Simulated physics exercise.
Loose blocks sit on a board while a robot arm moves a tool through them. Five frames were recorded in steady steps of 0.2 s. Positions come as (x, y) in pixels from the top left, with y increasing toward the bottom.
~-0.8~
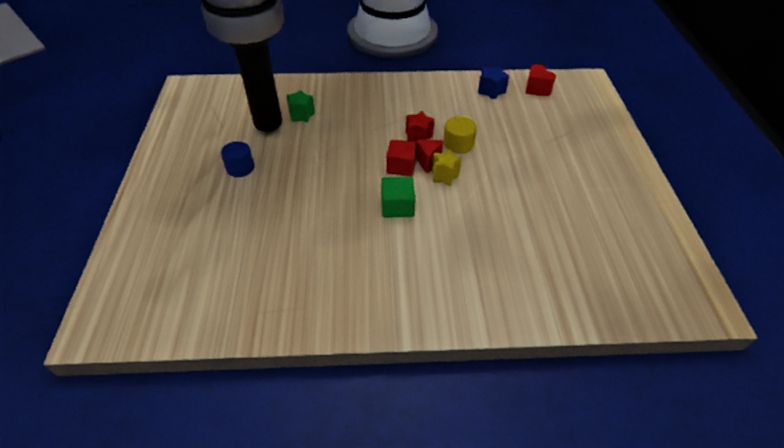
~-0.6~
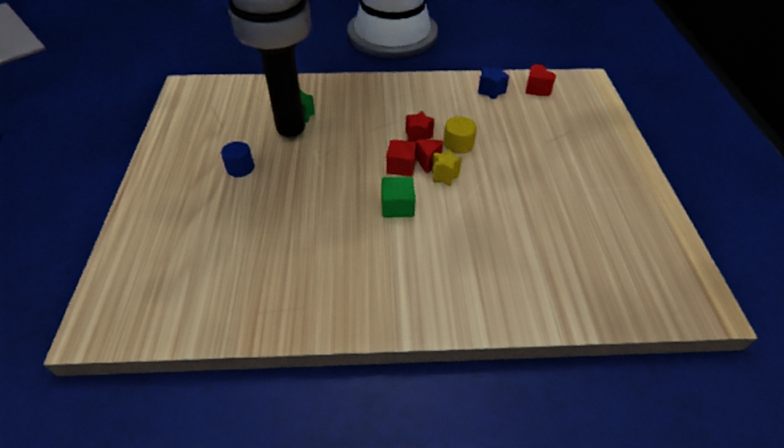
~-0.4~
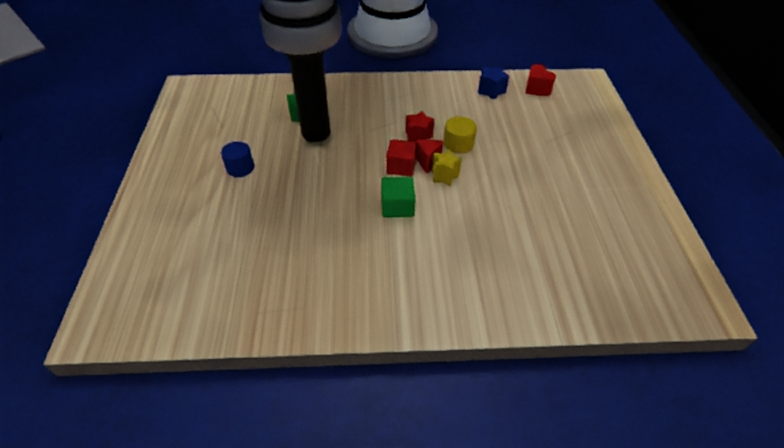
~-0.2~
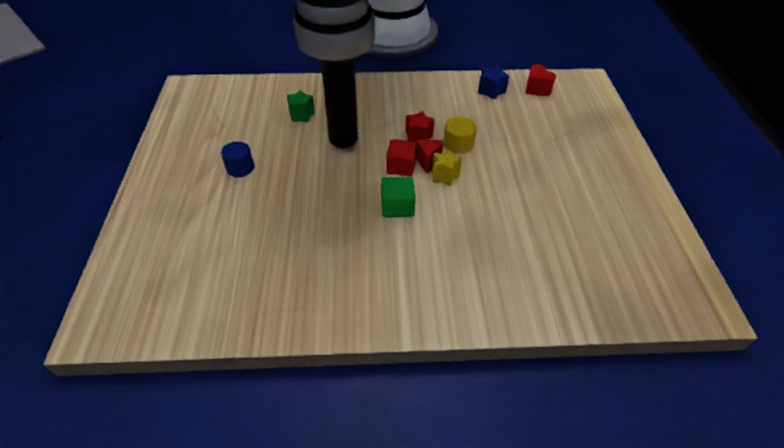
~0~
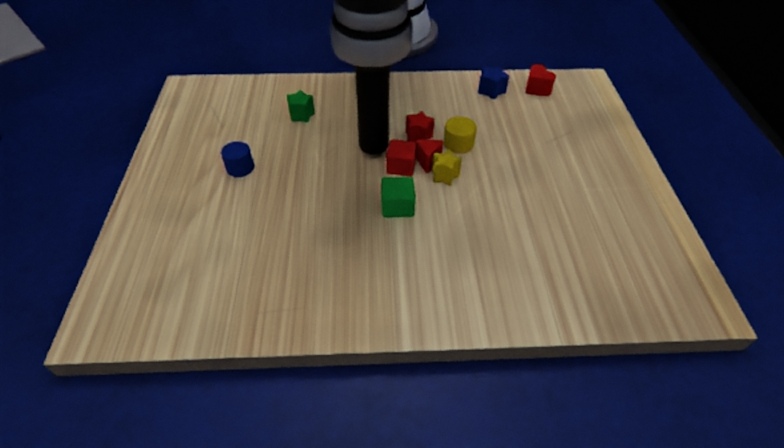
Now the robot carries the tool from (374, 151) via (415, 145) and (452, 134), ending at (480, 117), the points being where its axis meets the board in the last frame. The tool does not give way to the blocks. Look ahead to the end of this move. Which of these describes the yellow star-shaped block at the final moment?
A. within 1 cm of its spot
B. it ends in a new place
A
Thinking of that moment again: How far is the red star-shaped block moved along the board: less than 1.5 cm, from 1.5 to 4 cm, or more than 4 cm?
If I had to pick, the red star-shaped block travels beyond 4 cm here.
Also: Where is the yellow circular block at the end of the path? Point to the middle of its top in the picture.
Its top centre lands on (489, 124).
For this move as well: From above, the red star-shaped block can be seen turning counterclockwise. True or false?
True
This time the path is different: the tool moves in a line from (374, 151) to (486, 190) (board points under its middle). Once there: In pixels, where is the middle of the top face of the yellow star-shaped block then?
By then it is at (517, 181).
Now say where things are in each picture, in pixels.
Tool tip (268, 123); block tops, red four-sided block (402, 149); red star-shaped block (420, 119); yellow star-shaped block (447, 158); yellow circular block (461, 126); blue star-shaped block (494, 73), in the first frame.
Tool (291, 128); blocks unchanged, in the second frame.
Tool (316, 133); blocks unchanged, in the third frame.
Tool (344, 139); blocks unchanged, in the fourth frame.
Tool (374, 145); red four-sided block (402, 149); red star-shaped block (420, 119); yellow star-shaped block (447, 158); yellow circular block (461, 126); blue star-shaped block (494, 73), in the fifth frame.
What follows on the original path. One third of the way, tool (416, 139); red four-sided block (410, 150), turned 55° clockwise; red star-shaped block (432, 113), turned 30° anticlockwise.
Two thirds of the way, tool (453, 127); red four-sided block (410, 150), turned 55° clockwise; red star-shaped block (446, 101), turned 100° anticlockwise; yellow circular block (483, 125).
At the end, tool (481, 111); red four-sided block (410, 150), turned 55° clockwise; red star-shaped block (448, 98), turned 135° anticlockwise; yellow star-shaped block in place; yellow circular block (489, 124); blue star-shaped block in place.
